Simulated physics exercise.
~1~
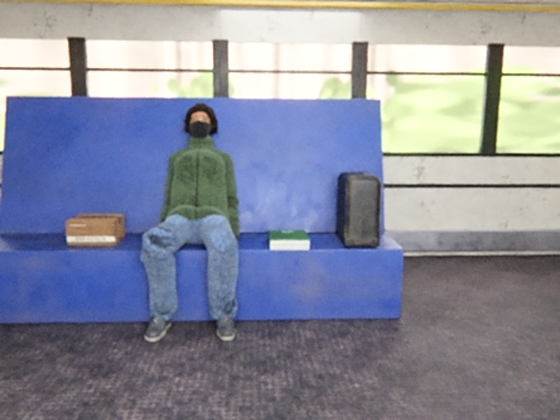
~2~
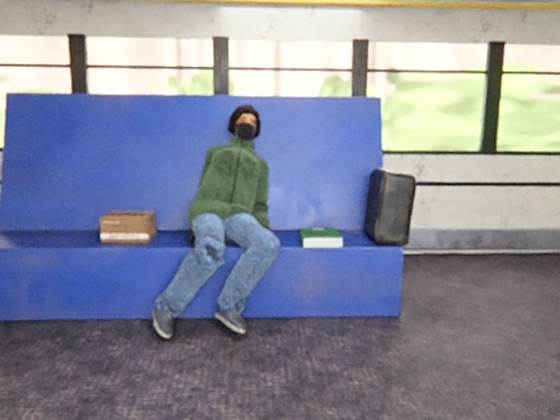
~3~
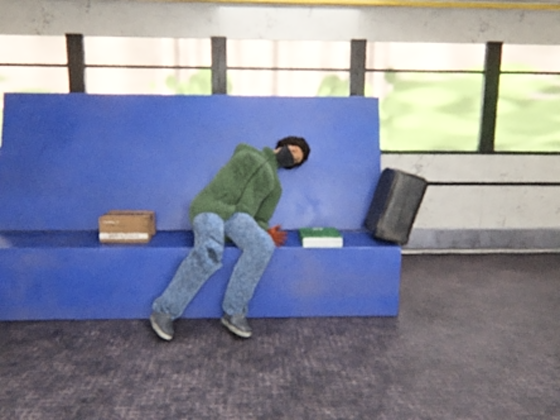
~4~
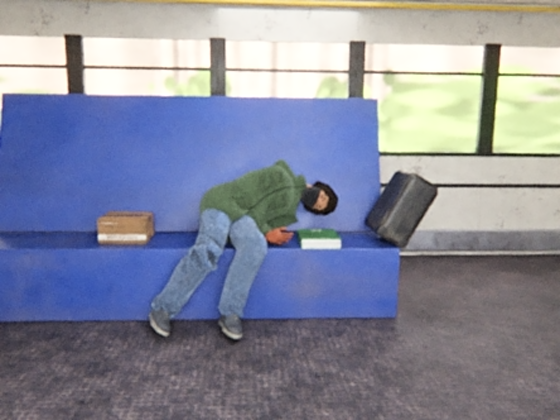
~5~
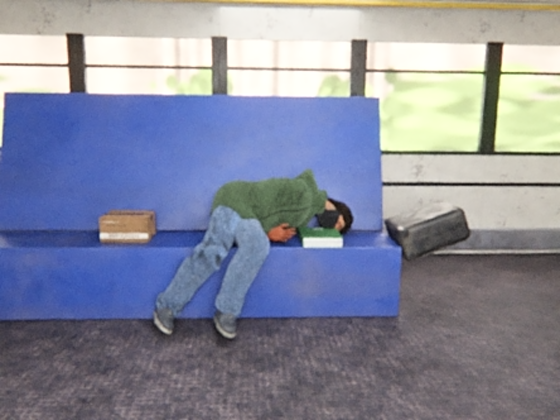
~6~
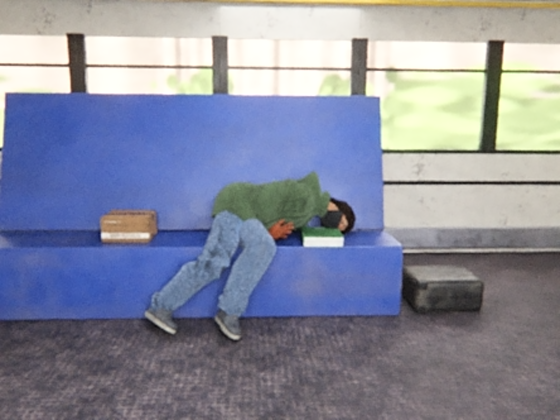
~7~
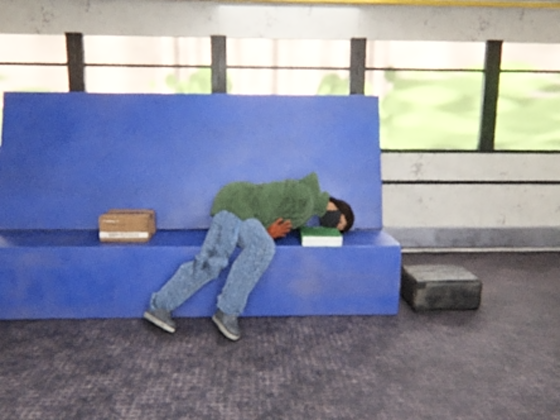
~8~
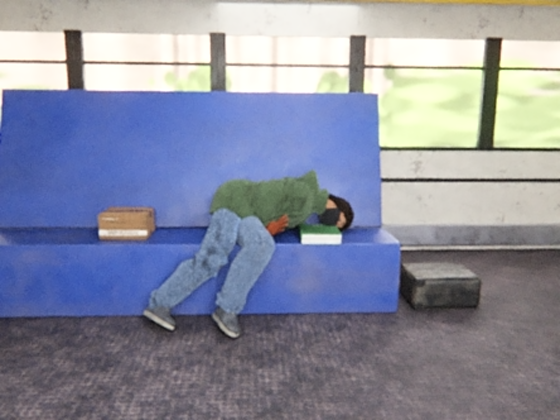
A commuter in a green jacket, jeans and a dark mask sits upright on a blue side bench in a rail car, seen from the front by a slightly swaying camera. A brown carton lies to the left, with a green and white folder and an upright black case to the right. The commuter and luggage shift right, and the case tilts over the bench end. The commuter slumps sideways until the head rests by the folder, while the case tumbles off. It finally lies flat on the floor, while the carton, folder and commuter's hips remain on the seat.
